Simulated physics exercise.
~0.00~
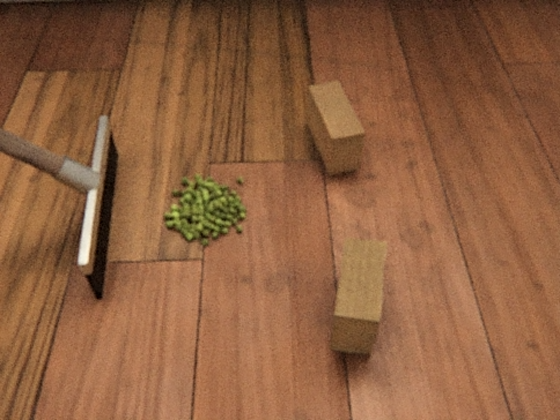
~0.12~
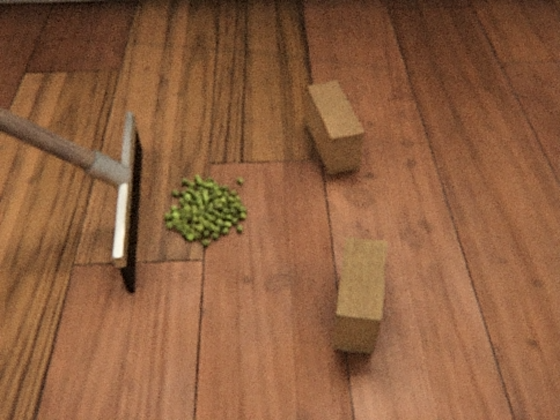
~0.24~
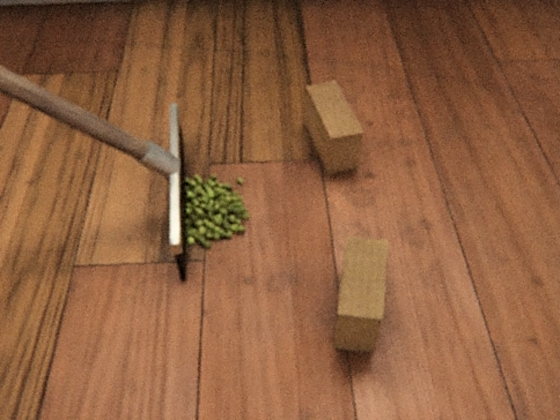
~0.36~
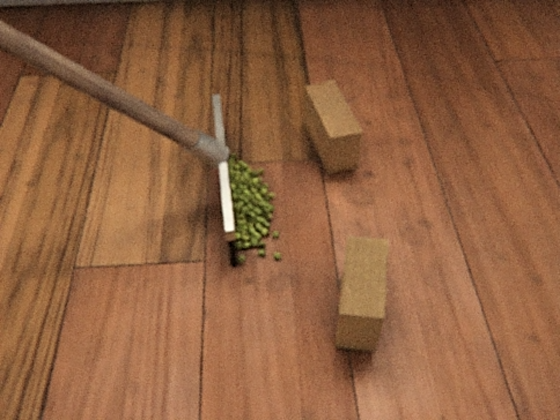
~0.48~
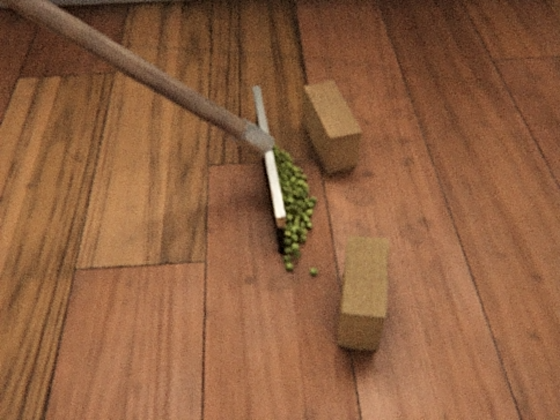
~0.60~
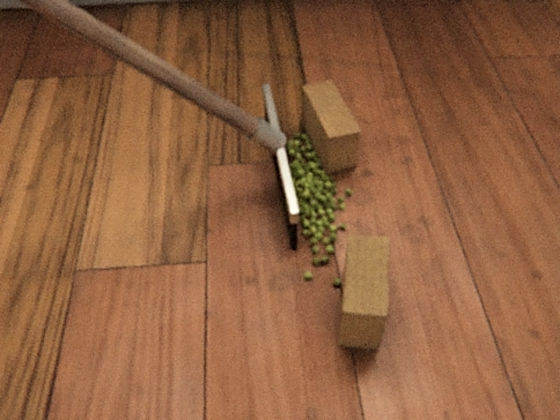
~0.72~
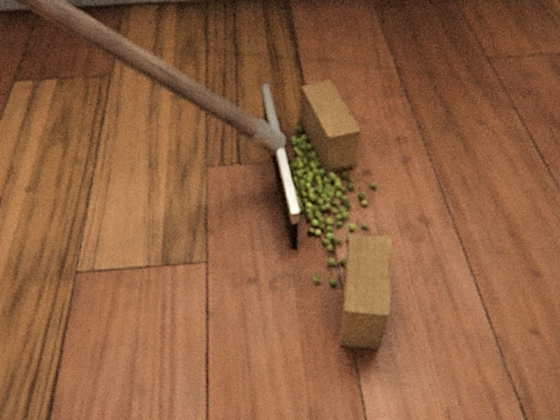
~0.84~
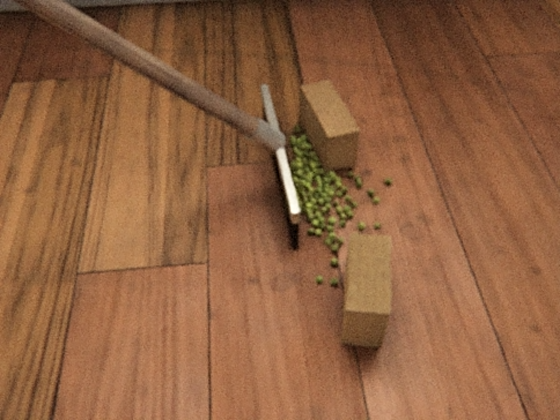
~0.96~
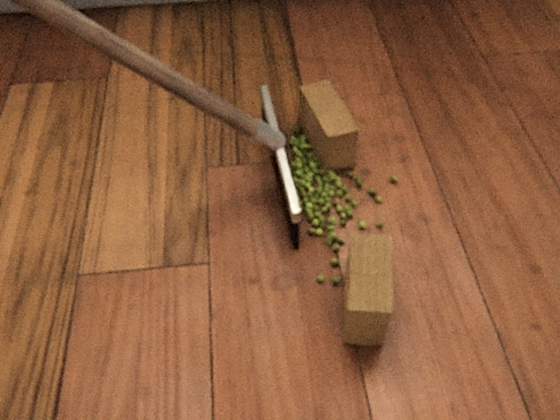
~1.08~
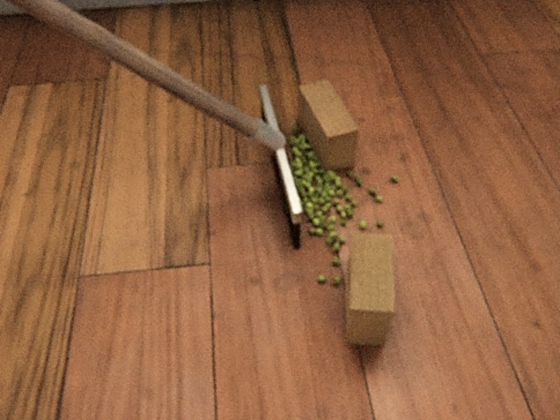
We see a squeegee on a wooden floor slide right into a pile of small green peas, pushing them toward two wooden blocks. It stops just short of them, and some peas spill into the gap while most stay bunched between the blade and the blocks.
